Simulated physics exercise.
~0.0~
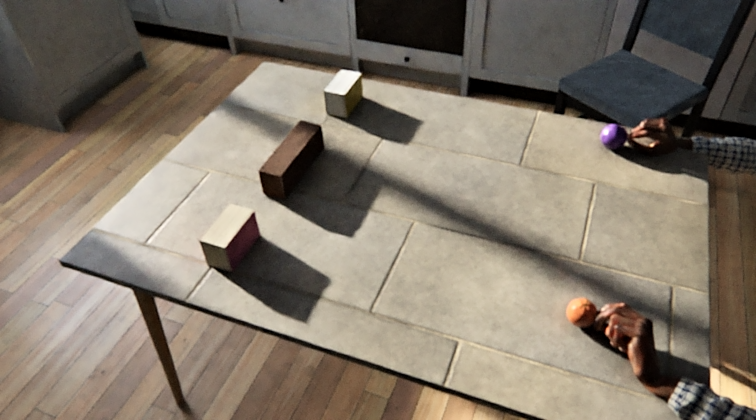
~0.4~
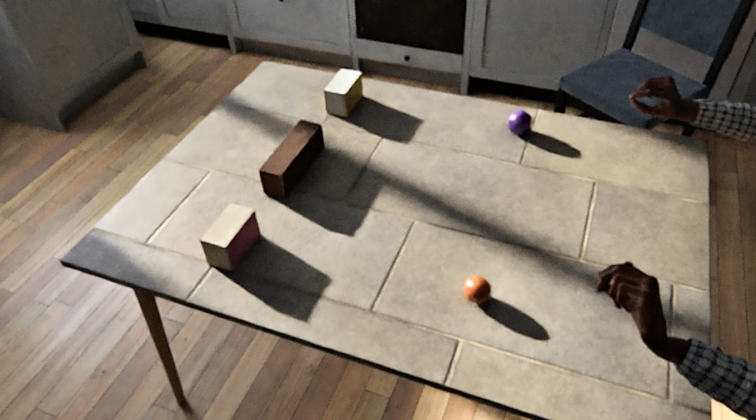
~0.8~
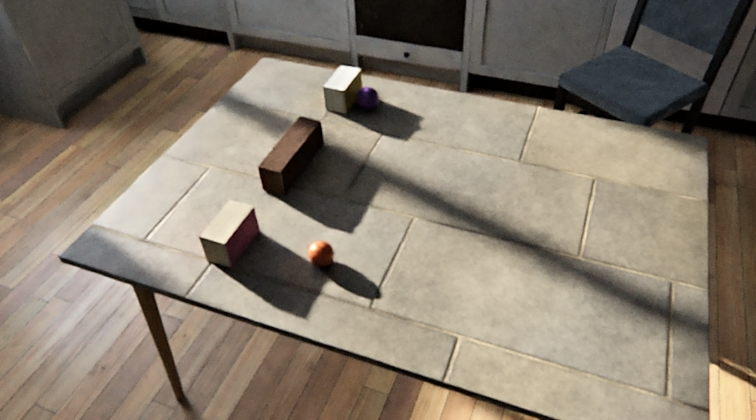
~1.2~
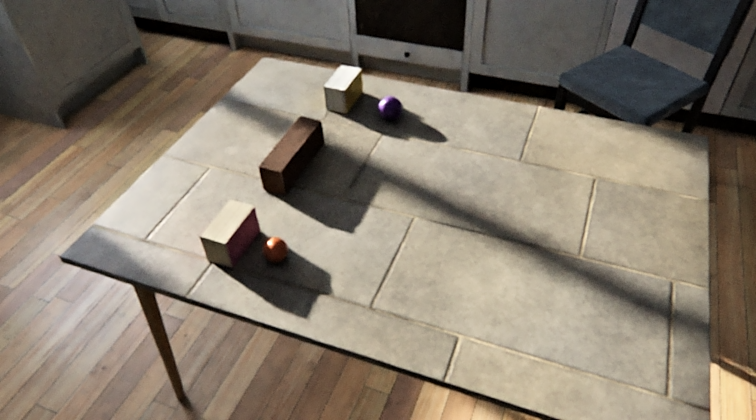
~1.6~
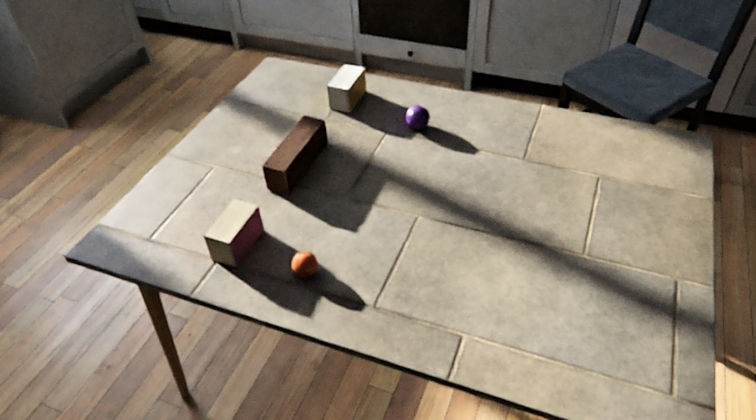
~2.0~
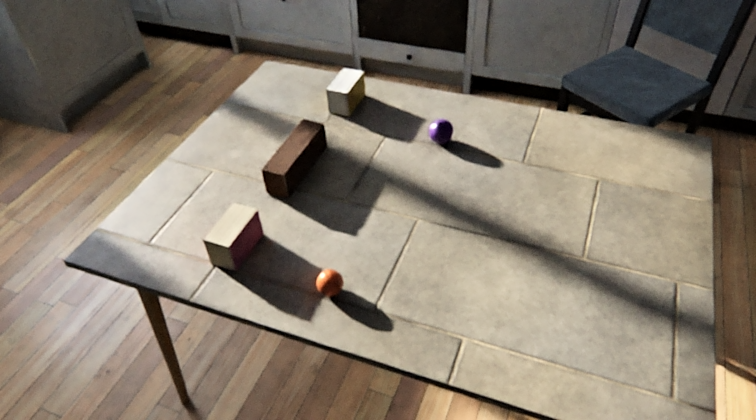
Two hands released an orange ball and a purple ball across a stone-topped table toward three blocks, and both rolled left, bumped into the pale-topped blocks at either end, and rolled back a little to the right.
